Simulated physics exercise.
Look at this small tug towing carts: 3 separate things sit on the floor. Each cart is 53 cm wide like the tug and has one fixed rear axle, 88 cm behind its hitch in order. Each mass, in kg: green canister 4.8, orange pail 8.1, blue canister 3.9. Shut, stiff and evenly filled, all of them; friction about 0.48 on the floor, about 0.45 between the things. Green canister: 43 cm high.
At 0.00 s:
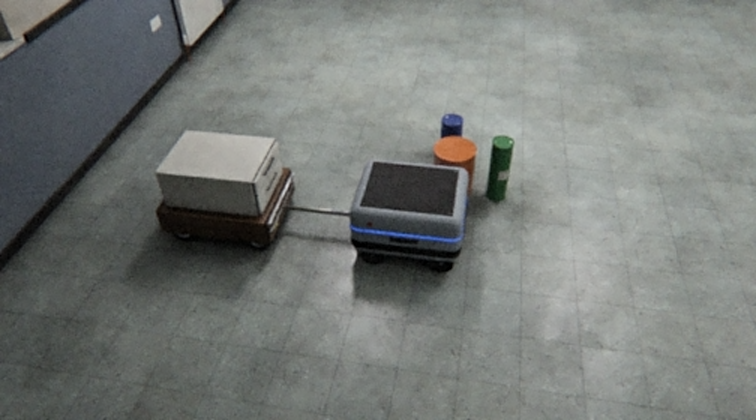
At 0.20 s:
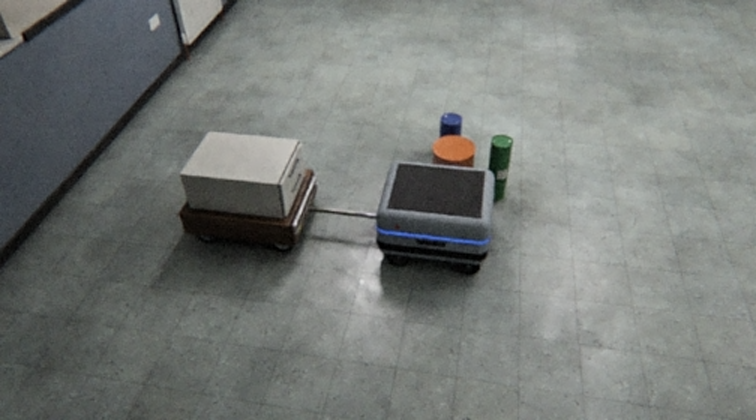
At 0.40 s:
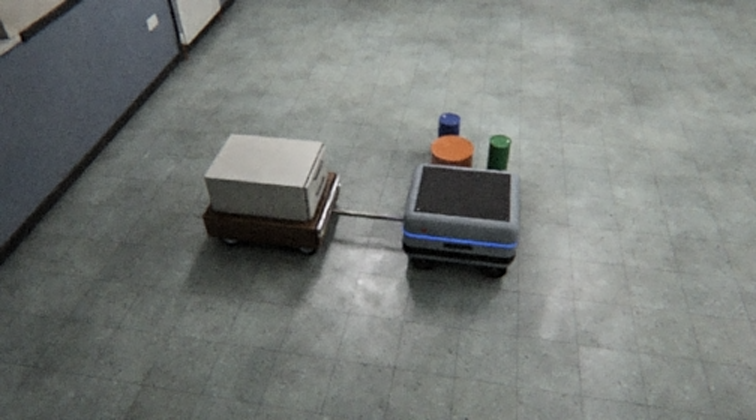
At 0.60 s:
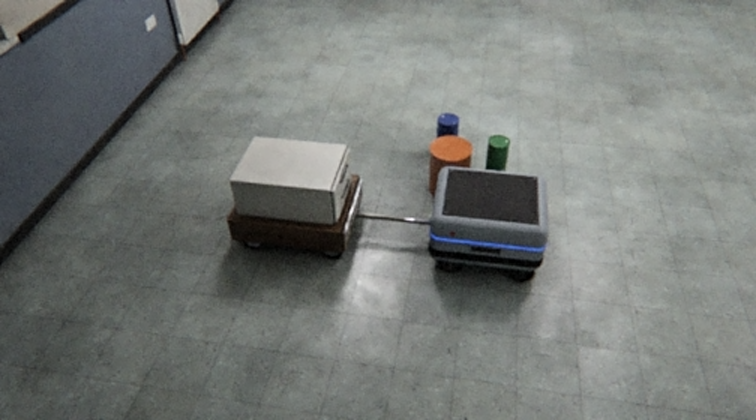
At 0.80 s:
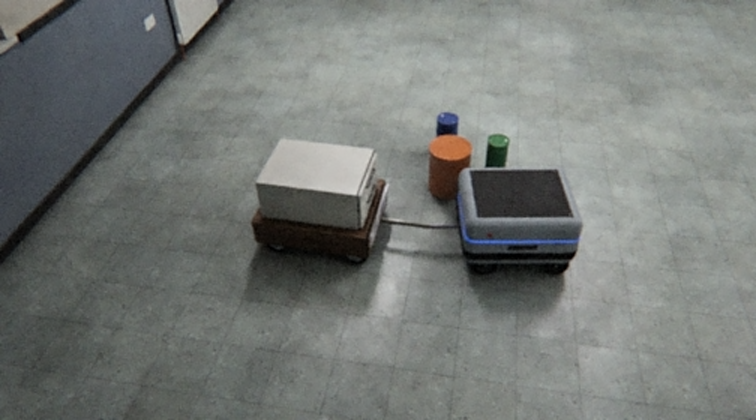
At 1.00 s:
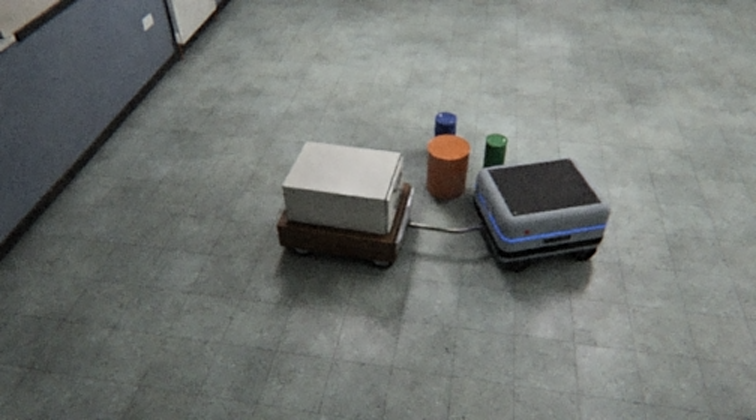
Small grey tug pulling a cart with a pale box rightward across a tiled floor, passing orange, green and blue cylindrical containers.
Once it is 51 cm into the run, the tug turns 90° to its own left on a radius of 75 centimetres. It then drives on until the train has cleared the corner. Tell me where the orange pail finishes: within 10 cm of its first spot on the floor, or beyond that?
Stays nearby.
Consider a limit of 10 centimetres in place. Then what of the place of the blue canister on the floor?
The blue canister keeps its place.
By 1.90 s, 150 cm covered.
By 2.90 s, 229 cm covered; orange pail 3 cm from its spot near (447, 165); green canister 28 cm from its spot.
When it is over (4.9 s), not toppled but over 10 cm from the start, green canister; the other 2 within 10 cm of the start. End places, in pixels of the last picture, orange pail near (447, 165).
